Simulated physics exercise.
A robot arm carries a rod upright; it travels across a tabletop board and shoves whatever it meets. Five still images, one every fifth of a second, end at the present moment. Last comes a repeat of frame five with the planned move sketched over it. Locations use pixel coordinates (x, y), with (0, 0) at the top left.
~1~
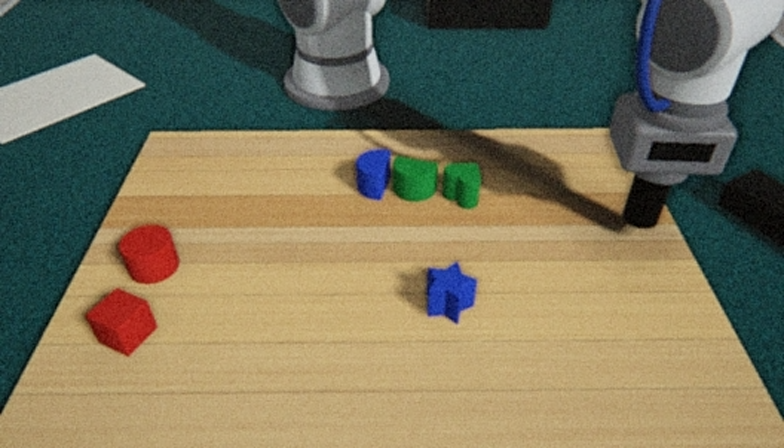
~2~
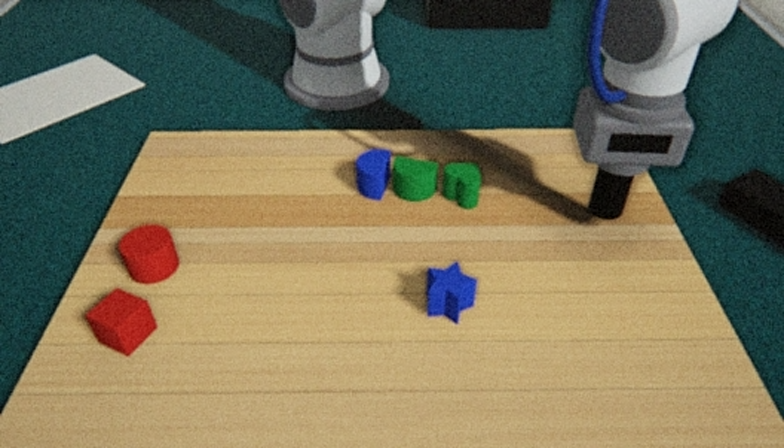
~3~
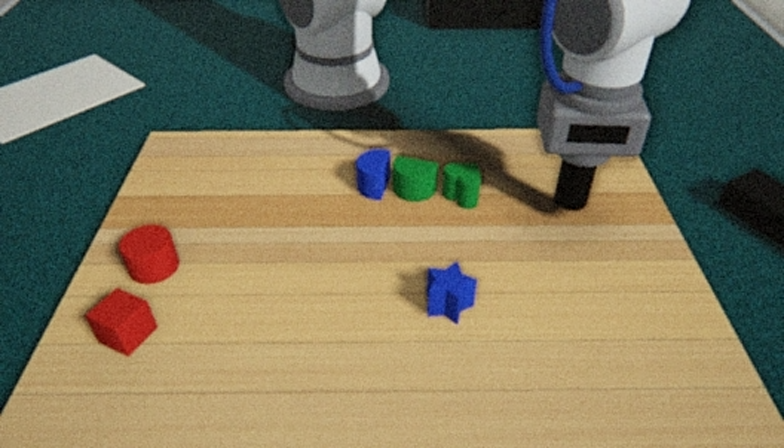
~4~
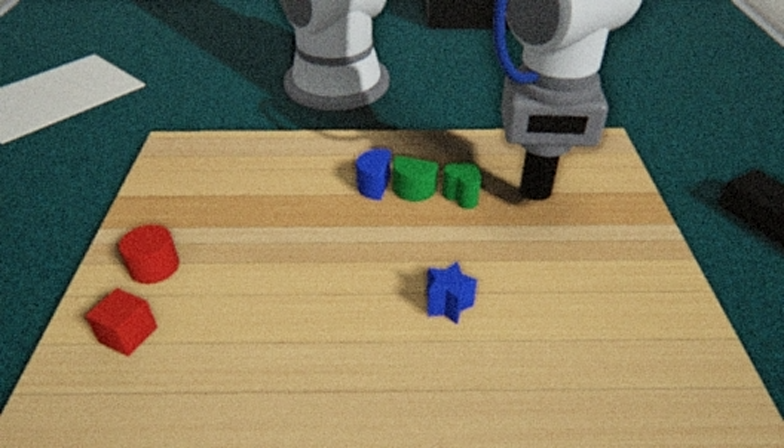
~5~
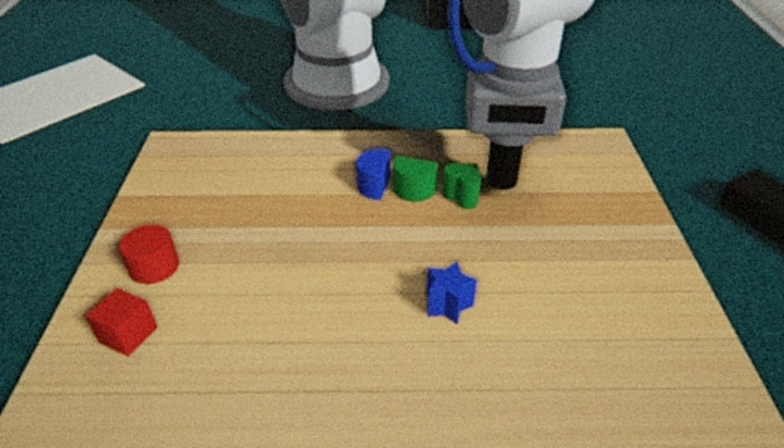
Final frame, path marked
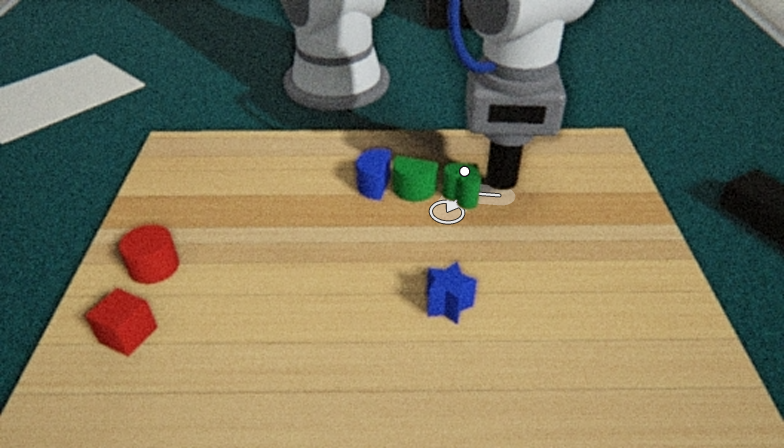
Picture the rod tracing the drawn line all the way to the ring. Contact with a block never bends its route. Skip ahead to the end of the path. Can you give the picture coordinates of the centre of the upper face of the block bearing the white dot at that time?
The middle of its top is at (415, 184).
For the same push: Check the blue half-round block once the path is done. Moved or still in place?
It gets moved.
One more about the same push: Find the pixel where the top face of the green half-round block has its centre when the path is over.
At pixel (382, 166).
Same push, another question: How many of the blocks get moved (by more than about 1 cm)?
Counting only shifts above 1 cm, I get three or more blocks.
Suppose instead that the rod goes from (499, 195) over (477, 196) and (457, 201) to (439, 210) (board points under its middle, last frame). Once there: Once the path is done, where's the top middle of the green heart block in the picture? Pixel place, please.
The centre of its top face lies at (407, 181).
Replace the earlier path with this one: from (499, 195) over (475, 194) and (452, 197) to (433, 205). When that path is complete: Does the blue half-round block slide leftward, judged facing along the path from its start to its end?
The answer is no.
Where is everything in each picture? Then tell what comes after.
In the first picture, rod tip at (640, 218); block tops, blue half-round block at (373, 160); green half-round block at (414, 166); green heart block at (465, 171).
In the second picture, rod at (605, 210); blocks unchanged.
In the third picture, rod at (570, 201); blocks unchanged.
In the fourth picture, rod at (536, 191); blocks unchanged.
In the fifth picture, rod at (501, 181); blue half-round block at (373, 160); green half-round block at (414, 166); green heart block at (465, 171).
Path on the board, from (499, 195) by way of (476, 194) and (458, 199) to (447, 212); the dot is on the green heart block.
On the path given first. Halfway along, rod at (467, 180); blue half-round block at (362, 159); green half-round block at (394, 166), turned 15° clockwise; green heart block at (438, 174), turned 15° anticlockwise.
At the end, rod at (448, 197); blue half-round block at (353, 156); green half-round block at (382, 166), turned 25° clockwise; green heart block at (415, 184), turned 25° clockwise.
